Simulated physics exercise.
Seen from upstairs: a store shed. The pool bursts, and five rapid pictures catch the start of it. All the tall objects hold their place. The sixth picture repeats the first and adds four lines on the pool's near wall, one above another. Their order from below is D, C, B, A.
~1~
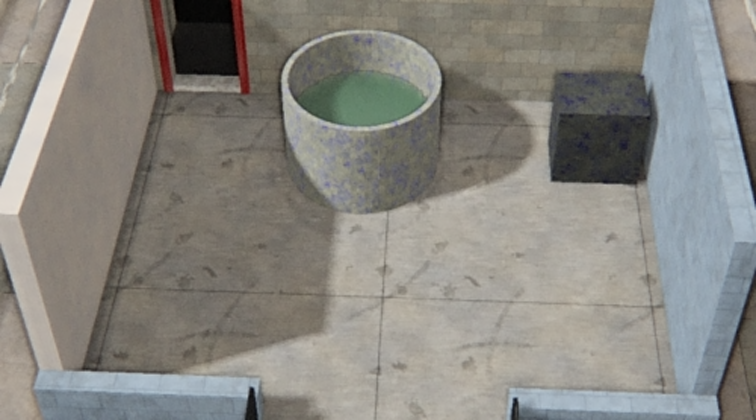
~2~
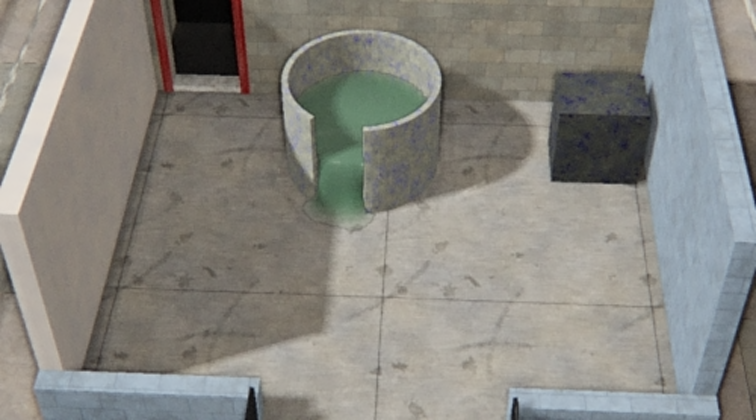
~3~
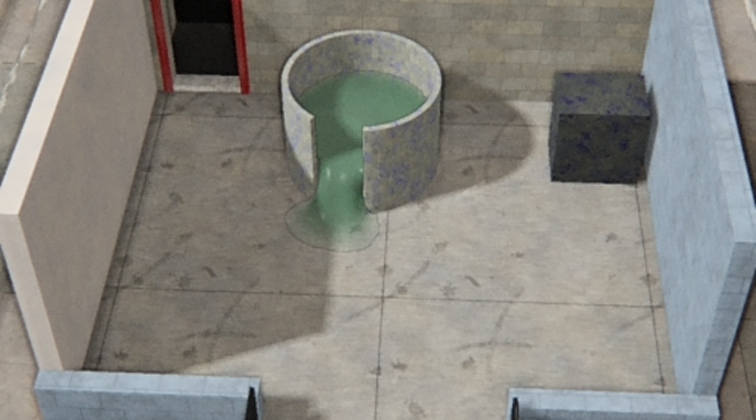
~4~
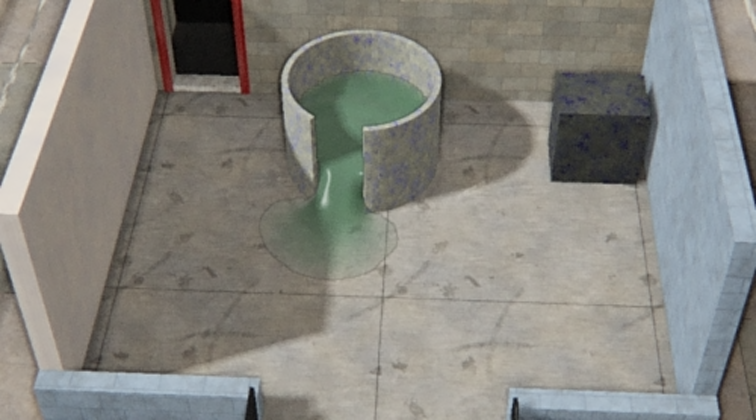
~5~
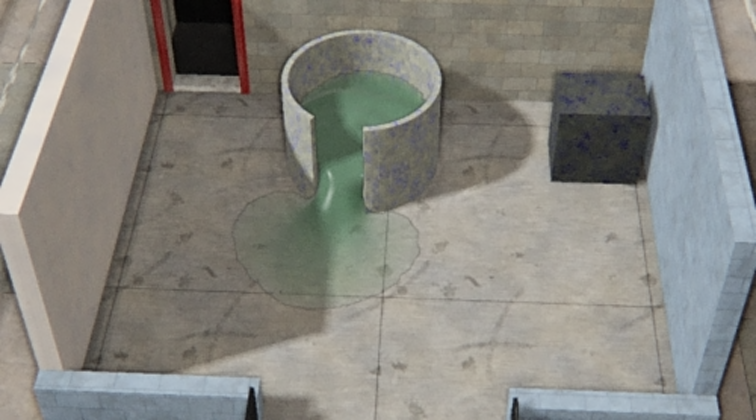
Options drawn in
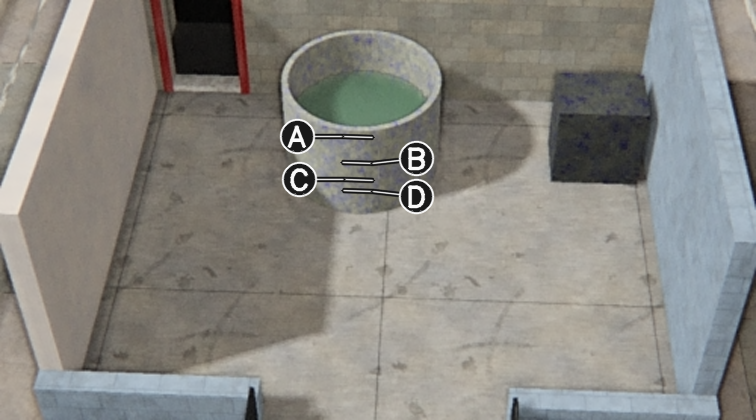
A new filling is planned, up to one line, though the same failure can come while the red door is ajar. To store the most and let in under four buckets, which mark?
Choose B.
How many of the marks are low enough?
Three of them.
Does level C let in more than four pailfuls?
No, that is safe.
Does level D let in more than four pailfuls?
No.
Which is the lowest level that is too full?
That would be A.
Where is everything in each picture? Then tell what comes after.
In the first picture, water in the pool at rest, its middle at (362, 115); foot of the red doorway at (208, 91); open gate at (384, 380).
In the second picture, front seen at (366, 217), 1 % of the ground wet.
In the third picture, front seen at (343, 247), 2 % of the ground wet.
In the fourth picture, front seen at (325, 273), 5 % of the ground wet.
In the fifth picture, front seen at (295, 299), 9 % of the ground wet.
On the marked copy, A at (357, 136); B at (357, 162); C at (358, 179); D at (358, 191); from the bottom up D, C, B, A.
With A, about 9 bucketfuls get in.
With B, a splash gets over, under a bucket.
With C, nothing gets over.
With D, nothing gets over.
